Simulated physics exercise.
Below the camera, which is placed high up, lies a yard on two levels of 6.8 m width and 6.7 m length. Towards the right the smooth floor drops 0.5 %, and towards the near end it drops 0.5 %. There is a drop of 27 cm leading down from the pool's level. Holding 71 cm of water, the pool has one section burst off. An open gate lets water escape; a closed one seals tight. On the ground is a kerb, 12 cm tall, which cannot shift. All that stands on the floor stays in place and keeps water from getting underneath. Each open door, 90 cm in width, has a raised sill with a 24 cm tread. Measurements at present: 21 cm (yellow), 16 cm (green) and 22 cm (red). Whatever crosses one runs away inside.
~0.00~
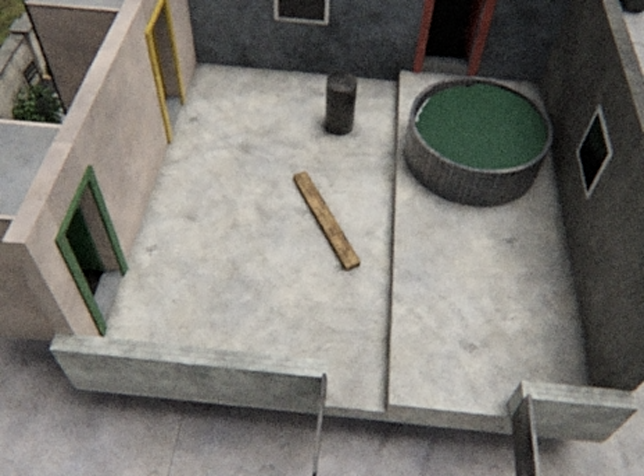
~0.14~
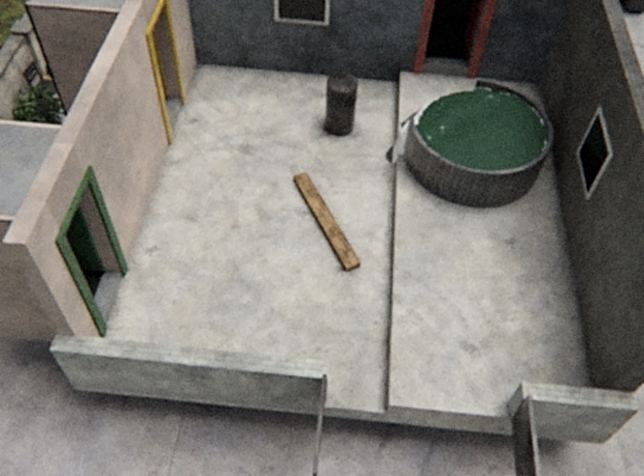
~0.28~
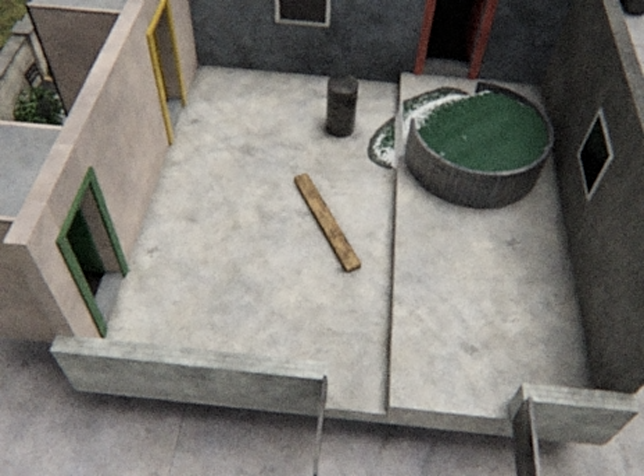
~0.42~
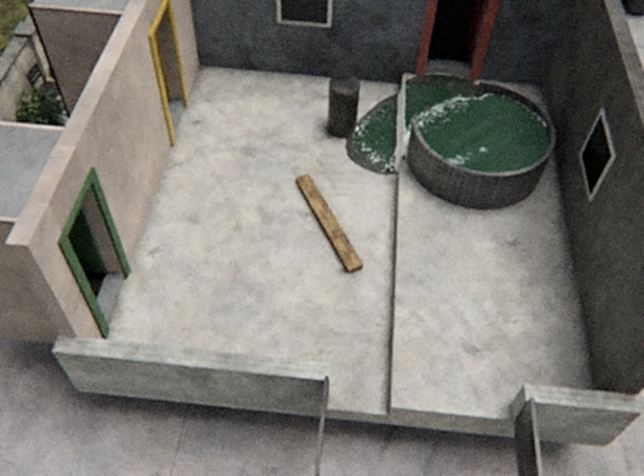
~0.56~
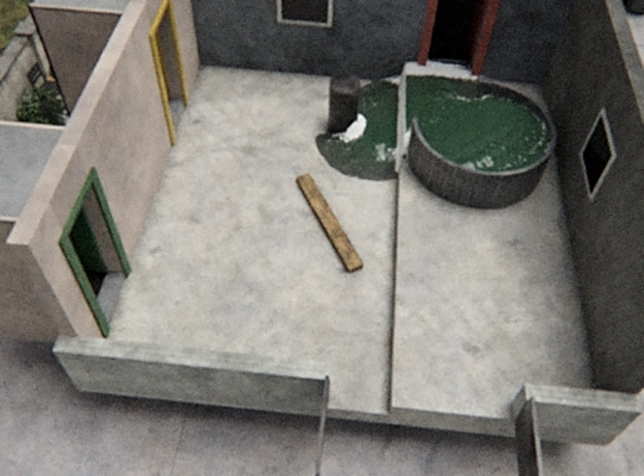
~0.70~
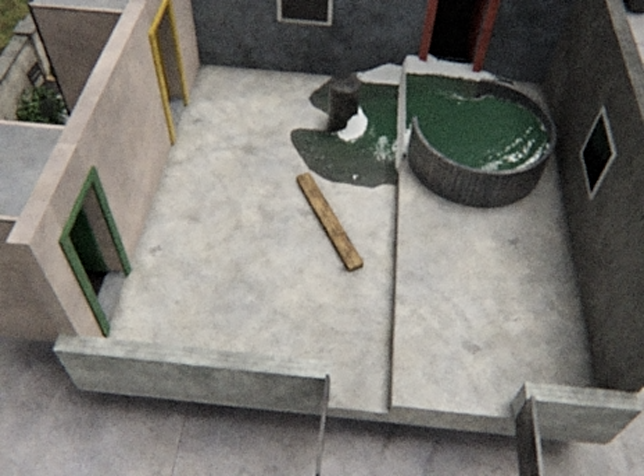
Green water poured from the back left of a round pool in a walled yard, spread over the step onto the lower floor, and washed around a dark post, nearing a wooden plank.
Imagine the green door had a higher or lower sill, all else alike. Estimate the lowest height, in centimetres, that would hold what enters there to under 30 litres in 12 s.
I would say about 7 cm.
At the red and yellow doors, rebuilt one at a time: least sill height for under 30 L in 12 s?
Some 26 cm for red, some 18 cm for yellow.
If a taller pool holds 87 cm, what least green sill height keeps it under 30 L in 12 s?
Step height: Approx. 10.0 cm.
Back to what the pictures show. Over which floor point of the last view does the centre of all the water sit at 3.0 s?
The balance point sits at roughly (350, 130).
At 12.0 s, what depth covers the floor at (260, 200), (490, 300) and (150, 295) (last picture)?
In order: Around 7, 1 and 10 cm.
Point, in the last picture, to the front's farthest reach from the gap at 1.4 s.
The farthest wet point is roughly at (200, 65) in the last view.
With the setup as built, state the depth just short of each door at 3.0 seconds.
Reading in centimetres: Yellow = 27, green = 0, red = 16.
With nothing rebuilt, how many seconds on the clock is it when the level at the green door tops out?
I'd say near 8.5 seconds.
After 1.4 s water covers 25 % of the floor, deepest (48 cm) near (352, 78); it has not reached the green door.
After 3.0 s water covers 45 % of the floor, deepest (34 cm) near (200, 65); it has not reached the green door.
After 12.0 s water covers 80 % of the floor, deepest (12 cm) near (384, 371); 10 cm at the green door, 0 litres in over its 16 cm sill.
At the green door as built, the water arrived by 3.3 s and peaked near 11 cm at 8.6 s.
Run again over the same 12 s with other heights there, 40 litres in over 6.5 cm, 17 litres over 8.5 cm. The limit of 30 litres is kept from about 7 cm up.
